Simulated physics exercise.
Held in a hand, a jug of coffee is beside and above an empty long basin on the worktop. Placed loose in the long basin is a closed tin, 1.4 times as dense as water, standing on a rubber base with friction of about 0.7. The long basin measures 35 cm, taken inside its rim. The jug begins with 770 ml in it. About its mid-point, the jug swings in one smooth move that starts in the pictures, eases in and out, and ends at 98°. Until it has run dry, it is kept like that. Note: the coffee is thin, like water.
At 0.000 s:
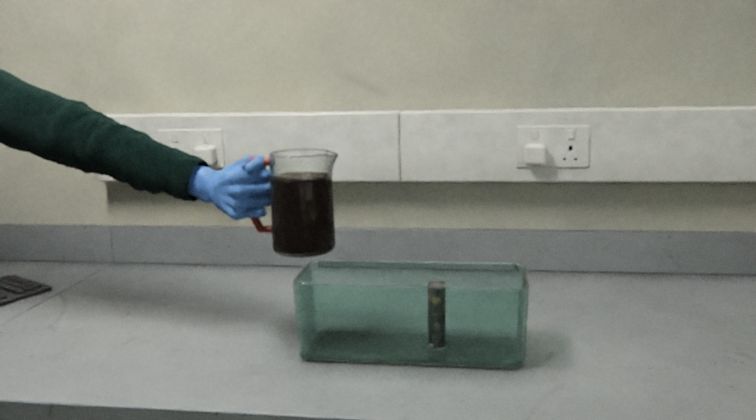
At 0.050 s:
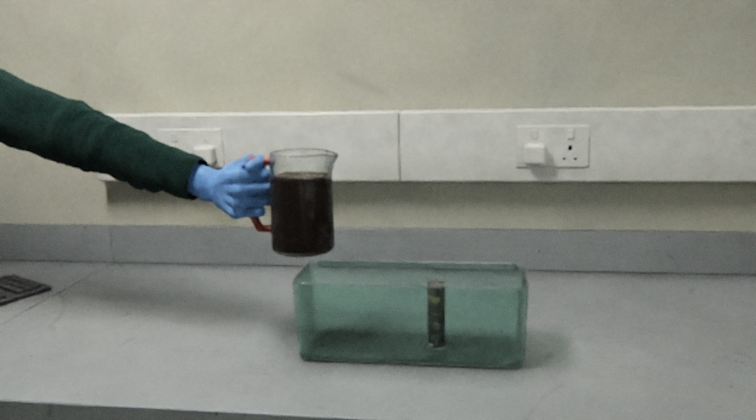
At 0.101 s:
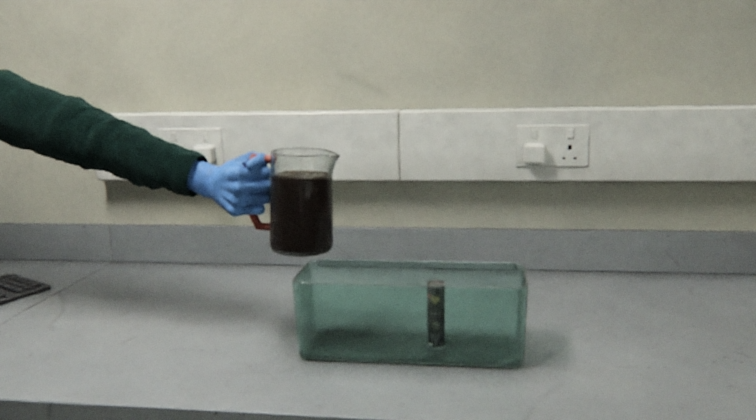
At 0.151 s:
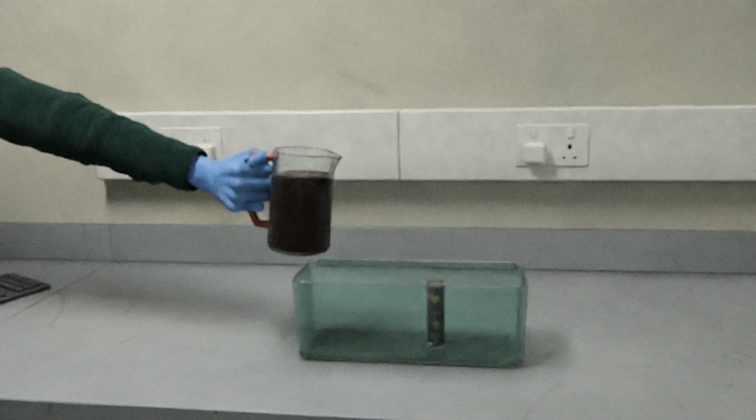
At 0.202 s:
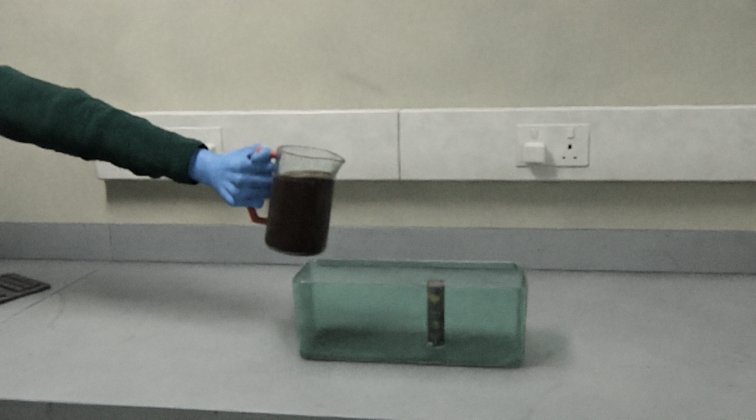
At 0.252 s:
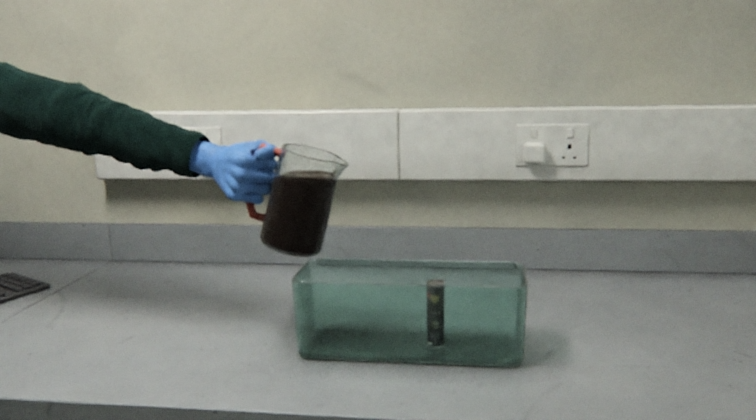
A blue-gloved hand held a glass jug of dark coffee above a long, clear basin with a small tin standing inside, then slowly tilted the jug a little to the right.
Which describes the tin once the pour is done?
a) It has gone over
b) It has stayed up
b.
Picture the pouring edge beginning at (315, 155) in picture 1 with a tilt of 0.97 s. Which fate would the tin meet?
Then it stays up.
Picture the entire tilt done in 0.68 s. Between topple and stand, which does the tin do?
The tin stays balanced.
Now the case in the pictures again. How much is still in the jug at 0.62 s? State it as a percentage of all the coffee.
Close to 92 percent of the liquid remains at that time.
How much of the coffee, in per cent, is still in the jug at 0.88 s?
Some 56 per cent.
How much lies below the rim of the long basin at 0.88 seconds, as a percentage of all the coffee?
It works out near 28 per cent.
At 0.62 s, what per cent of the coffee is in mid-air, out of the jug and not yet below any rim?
Around 7 in a hundred.
Then, 0.62 s in, the tilt is 69° and 93 per cent is still to pour; the tin stands where it began.
Then, 0.88 s in, the tilt is 96° and 55 per cent is still to pour; the tin stands where it began.
Then, 1.17 s in, the tilt is 98° and 17 per cent is still to pour; the tin stands where it began.
Then, 1.47 s in, the tilt is 98° and 5 per cent is still to pour; the tin stands where it began.
Finally, the tin stands where it began.
